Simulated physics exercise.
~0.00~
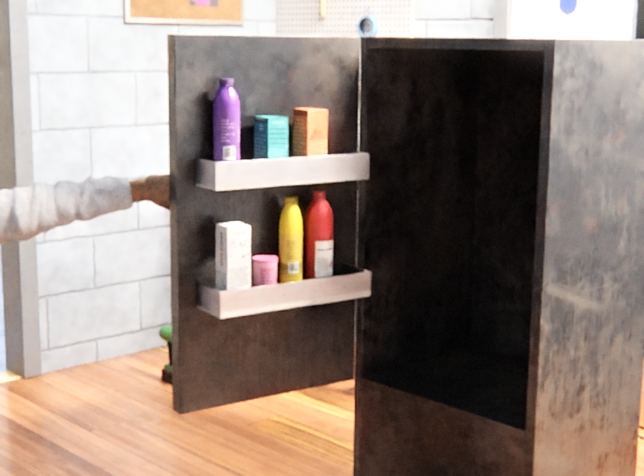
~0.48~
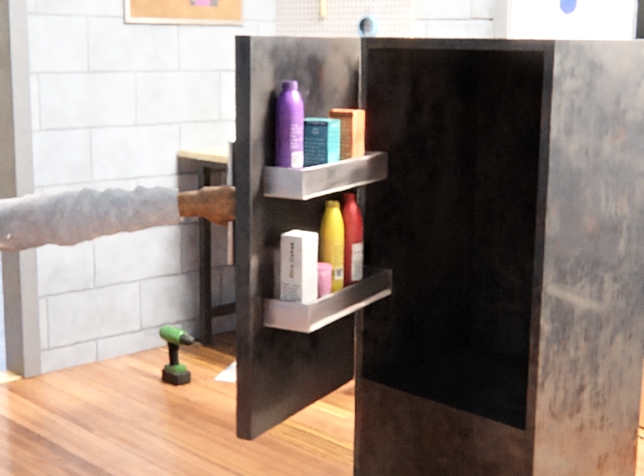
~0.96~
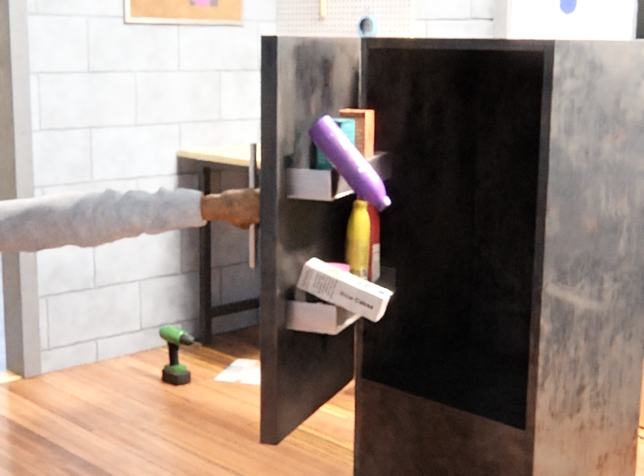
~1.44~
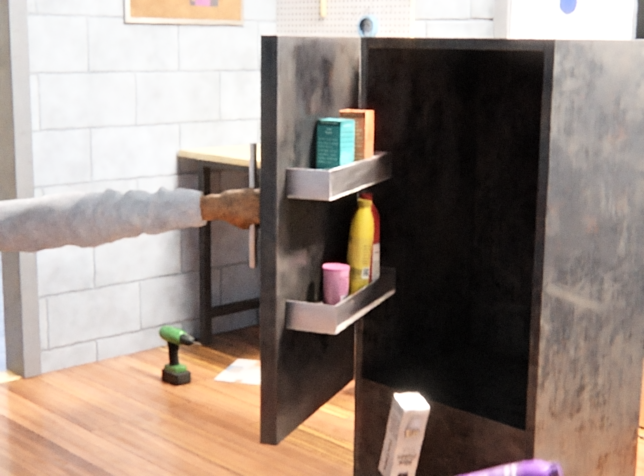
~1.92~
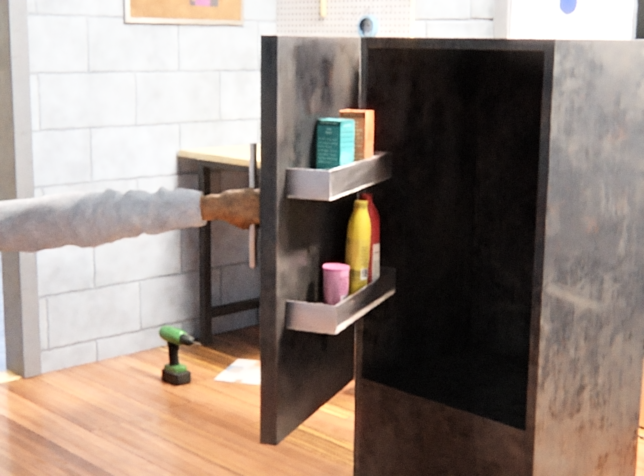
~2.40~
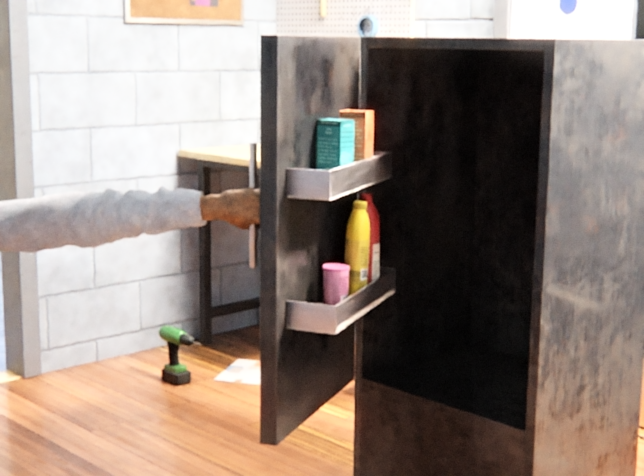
A dark locker door with two racks of bottles and cartons swung toward the frame, pushed by a hand, and stopped partway; the purple bottle and white carton tumbled out over the rails and dropped from view, while the others stayed put.
